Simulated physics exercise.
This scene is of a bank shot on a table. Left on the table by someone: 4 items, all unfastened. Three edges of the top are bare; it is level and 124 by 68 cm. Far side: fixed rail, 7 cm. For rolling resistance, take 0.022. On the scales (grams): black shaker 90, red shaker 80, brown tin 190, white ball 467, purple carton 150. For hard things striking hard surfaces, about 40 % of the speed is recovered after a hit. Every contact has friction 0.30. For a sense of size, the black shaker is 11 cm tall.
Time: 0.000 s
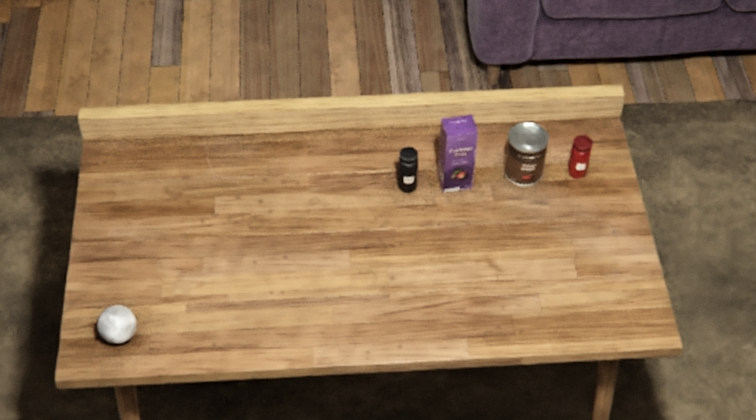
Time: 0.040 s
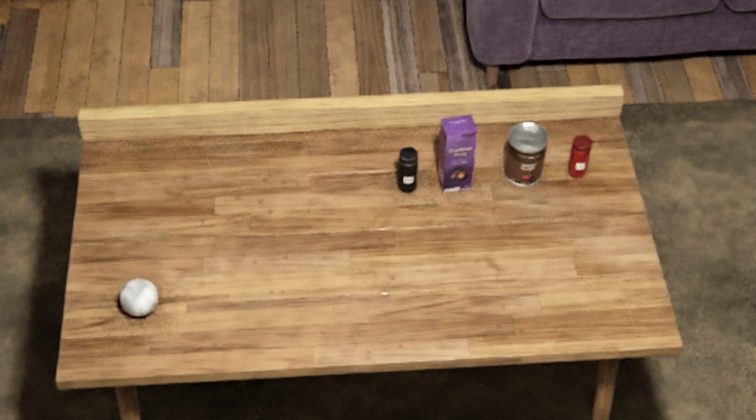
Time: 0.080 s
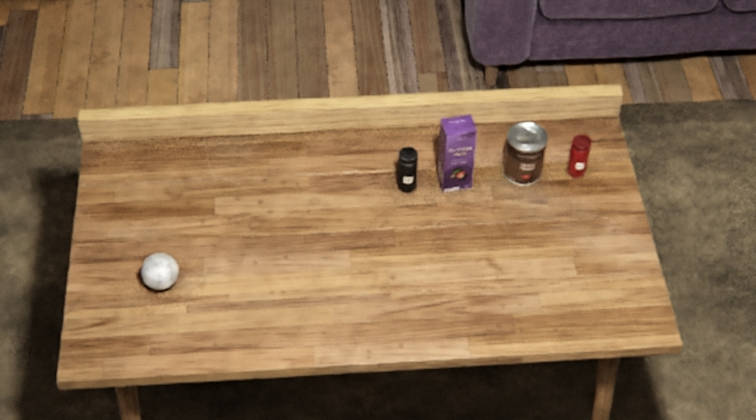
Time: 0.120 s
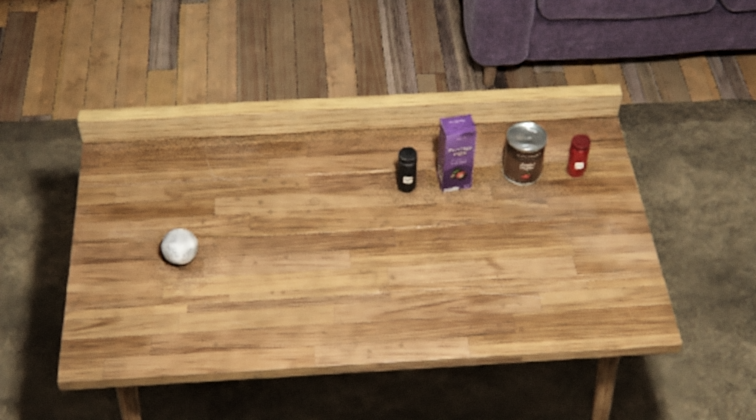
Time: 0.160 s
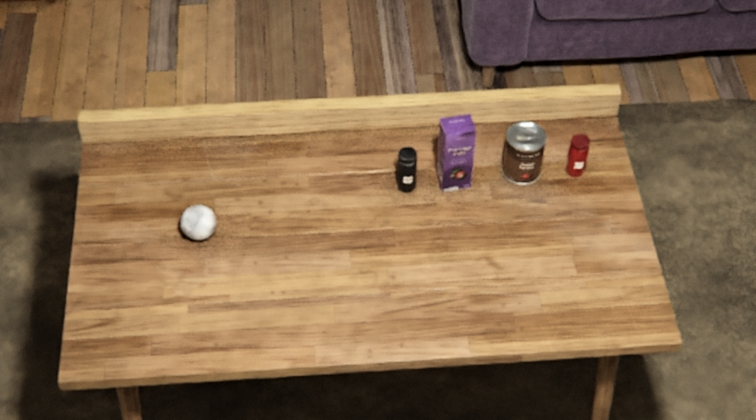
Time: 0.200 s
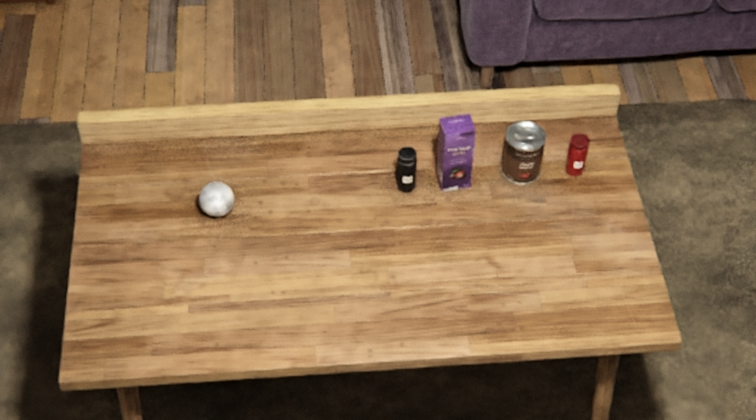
The video shows a white ball rolling from the near left corner of a wooden table toward the far side, angling rightward, while a black shaker, purple carton, brown tin and red shaker stand still at right.
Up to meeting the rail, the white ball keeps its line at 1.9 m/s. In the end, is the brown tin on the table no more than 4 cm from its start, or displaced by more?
That one stays more or less still.
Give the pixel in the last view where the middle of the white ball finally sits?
Around pixel (461, 176).
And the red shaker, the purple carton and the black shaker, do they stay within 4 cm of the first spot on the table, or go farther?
The red shaker keeps its place; the purple carton leaves its spot; the black shaker ends elsewhere.
After 0.40 s, white ball near (292, 147).
After 0.70 s, white ball near (388, 165).
After 0.90 s, white ball near (432, 170); black shaker 52° off upright; purple carton moved 2 cm.
After 1.00 s, white ball near (446, 171); black shaker on its side; purple carton moved 6 cm.
In the end (1.7 s), toppled on the table, black shaker; not toppled but over 4 cm from the start, purple carton; the other 2 under 4 cm from the start. At the end, from the last picture's camera, brown tin near (526, 152).
